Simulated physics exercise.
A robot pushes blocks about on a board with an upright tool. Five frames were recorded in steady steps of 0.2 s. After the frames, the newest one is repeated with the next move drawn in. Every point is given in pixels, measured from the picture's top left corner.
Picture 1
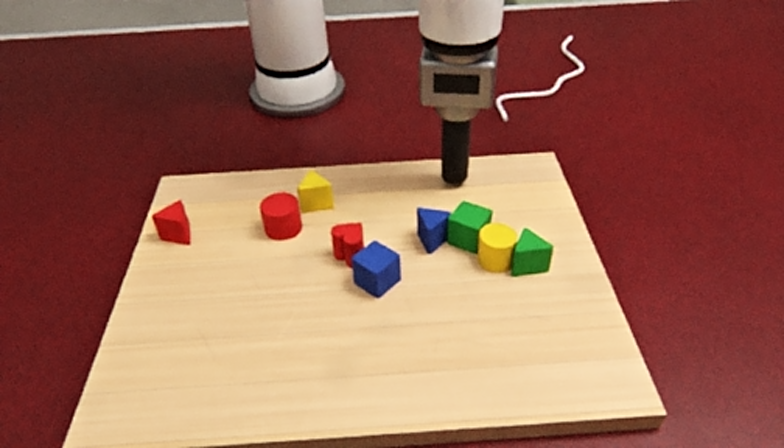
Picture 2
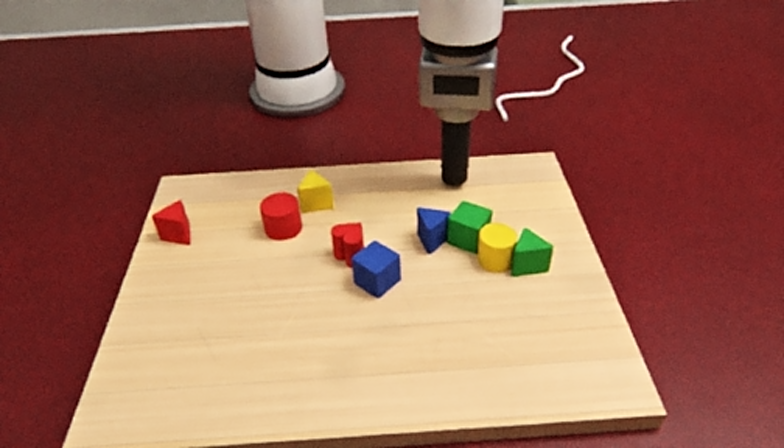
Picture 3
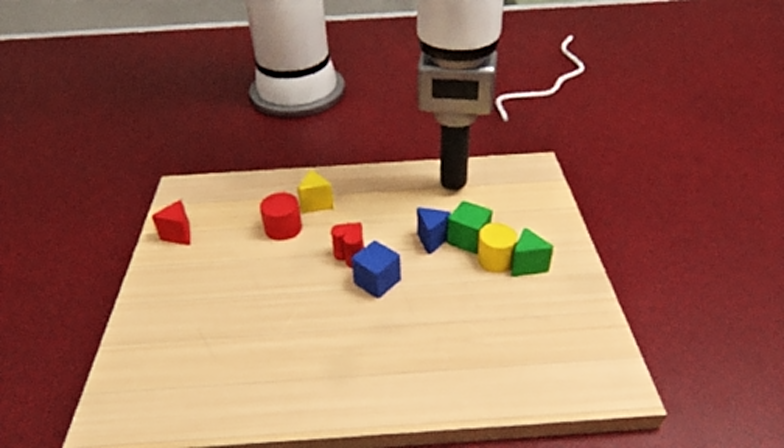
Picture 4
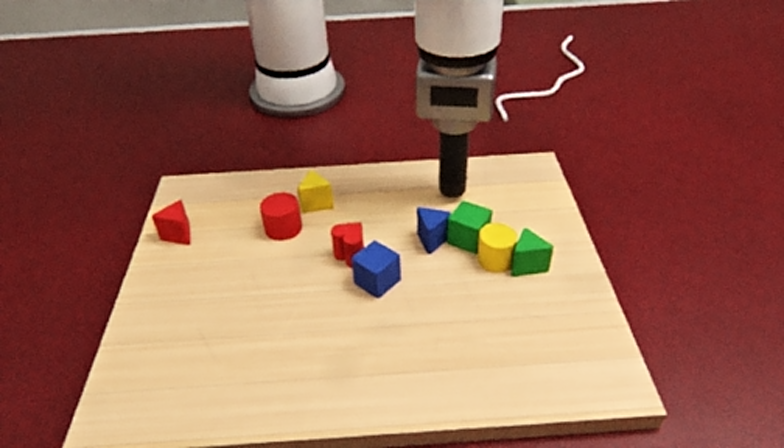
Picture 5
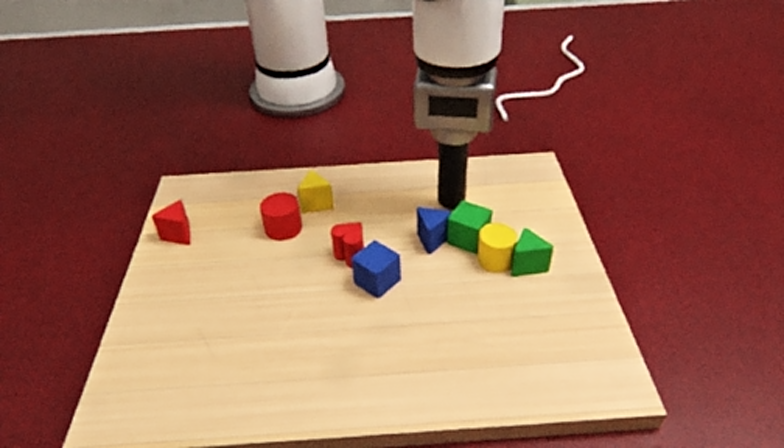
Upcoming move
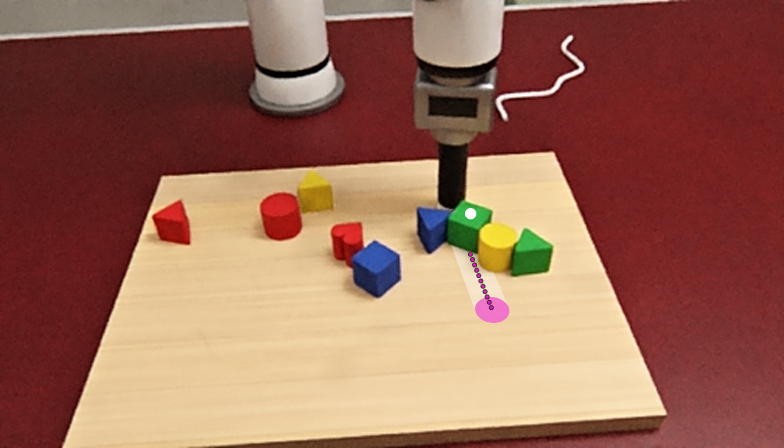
A robot arm lowers its black tool slightly toward the blocks, which all stay still.
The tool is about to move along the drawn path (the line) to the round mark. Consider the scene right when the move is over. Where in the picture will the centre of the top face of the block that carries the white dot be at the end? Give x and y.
Pixel (460, 292).
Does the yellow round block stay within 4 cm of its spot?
Going by the path, no.
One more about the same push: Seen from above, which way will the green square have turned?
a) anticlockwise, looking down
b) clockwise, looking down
I'll go with b - clockwise, looking down.
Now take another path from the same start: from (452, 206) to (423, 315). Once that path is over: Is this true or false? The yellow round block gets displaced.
This is true.
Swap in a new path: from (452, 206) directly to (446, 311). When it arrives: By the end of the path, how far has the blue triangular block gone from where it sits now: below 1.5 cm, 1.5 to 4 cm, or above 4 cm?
If I had to pick, the blue triangular block travels from 1.5 to 4 cm here.
Drawn move, straight from (452, 206) to (492, 310); the dot is on the green square.
On the path given first. One third of the way, tool at (464, 231); blue triangular block at (431, 217), turned 15° clockwise; green square at (470, 238), turned 25° clockwise; yellow round block at (505, 253); green triangular block at (537, 243), turned 20° anticlockwise.
Two thirds of the way, tool at (478, 266); blue triangular block at (431, 217), turned 15° clockwise; green square at (466, 270), turned 80° clockwise; yellow round block at (512, 265); green triangular block at (538, 243), turned 25° anticlockwise.
At the end, tool at (493, 304); blue triangular block at (431, 217), turned 15° clockwise; green square at (460, 292), turned 130° clockwise; yellow round block at (532, 280); green triangular block at (538, 243), turned 25° anticlockwise.
